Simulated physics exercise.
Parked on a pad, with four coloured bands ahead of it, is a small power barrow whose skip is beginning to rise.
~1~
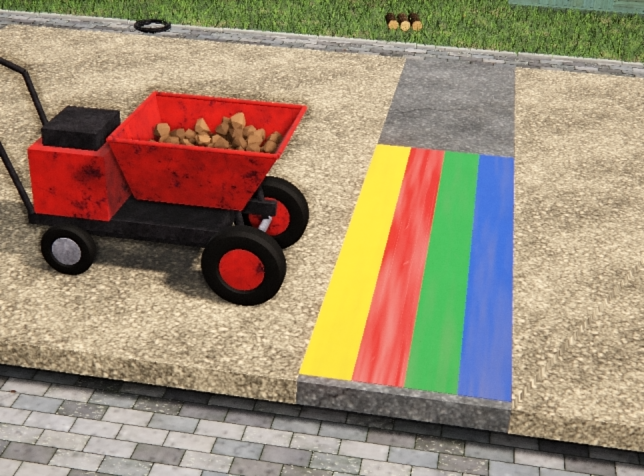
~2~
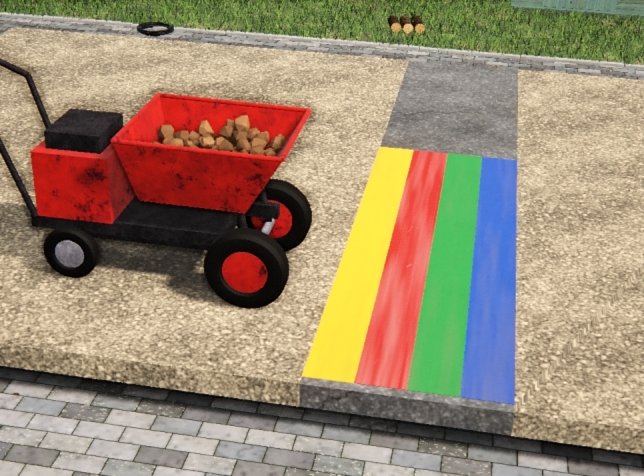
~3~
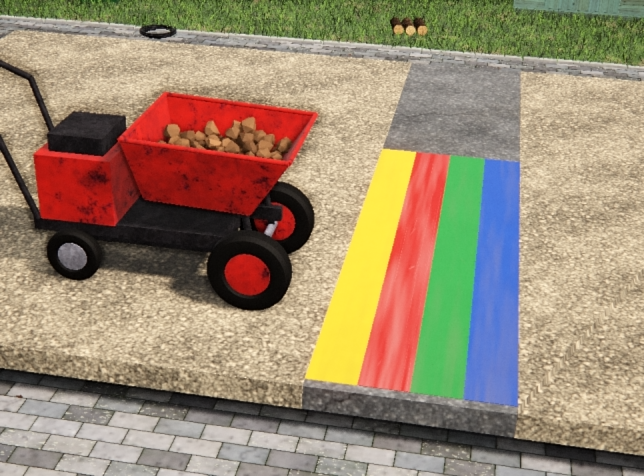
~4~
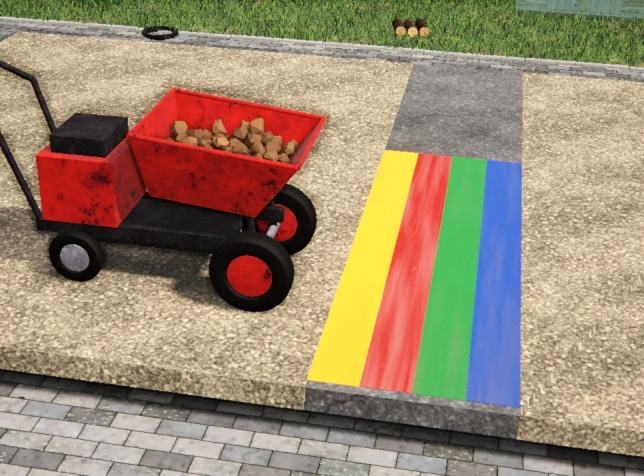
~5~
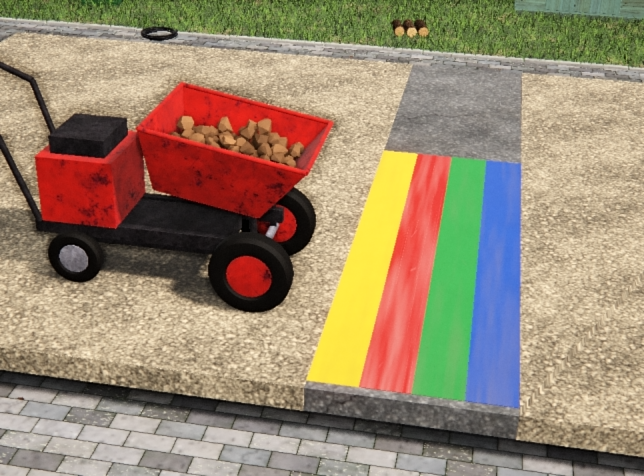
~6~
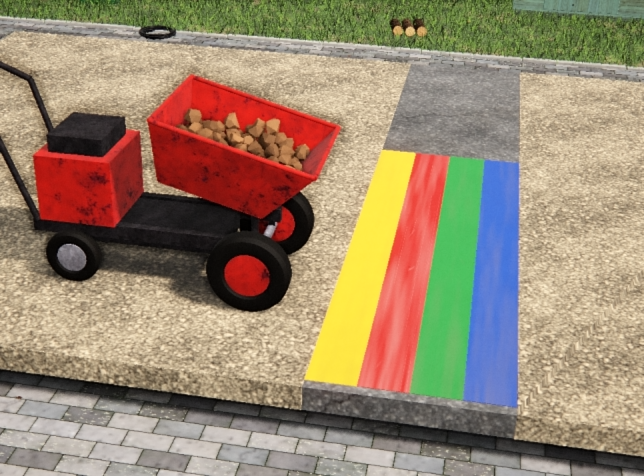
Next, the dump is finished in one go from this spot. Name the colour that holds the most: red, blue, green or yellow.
That would be red.
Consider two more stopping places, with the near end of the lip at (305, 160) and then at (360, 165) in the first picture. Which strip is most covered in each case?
First: The green one; second: That blue strip.
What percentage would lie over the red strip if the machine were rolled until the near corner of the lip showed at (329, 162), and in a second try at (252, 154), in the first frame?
10 %, then 40 %.
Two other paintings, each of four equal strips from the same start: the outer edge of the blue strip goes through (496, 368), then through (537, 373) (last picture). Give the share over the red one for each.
Near 40 and 50 in a hundred.
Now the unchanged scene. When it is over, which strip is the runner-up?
The strip in green is second.
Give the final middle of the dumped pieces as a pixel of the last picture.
Near pixel (423, 293).
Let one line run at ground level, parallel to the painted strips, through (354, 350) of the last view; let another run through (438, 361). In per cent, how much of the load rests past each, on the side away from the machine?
The first comes to 90 %, the second to 30 %.
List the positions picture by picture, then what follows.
Lip of the skip (277, 157), level; top of the load (216, 142), clay clods; yellow strip (336, 339); red strip (385, 345); green strip (435, 352); blue strip (486, 358), in the first frame.
Lip of the skip (282, 160), level; top of the load (213, 154), in the second frame.
Lip of the skip (289, 164), tipped barely; top of the load (215, 145), in the third frame.
Lip of the skip (298, 169), tipped a little; top of the load (222, 145), in the fourth frame.
Lip of the skip (306, 174), tipped a little; top of the load (209, 144), in the fifth frame.
Lip of the skip (315, 179), tipped clearly; top of the load (216, 140); yellow strip (342, 345); red strip (391, 351); green strip (441, 357); blue strip (492, 364), in the sixth frame.
Just after the last frame, skip tipped steeply; every one in the skip.
A moment on, skip tipped steeply; almost all in the skip; just a few over the red strip.
Further on, skip tipped right over; roughly a third in the skip; roughly a third over the red strip; roughly a quarter over the green strip; about a tenth over the blue strip; just a few off the paint.
When it is over, skip tipped right over; just a few in the skip; about a tenth over the yellow strip; roughly a third over the red strip; roughly a quarter over the green strip; about a tenth over the blue strip; about a tenth off the paint.
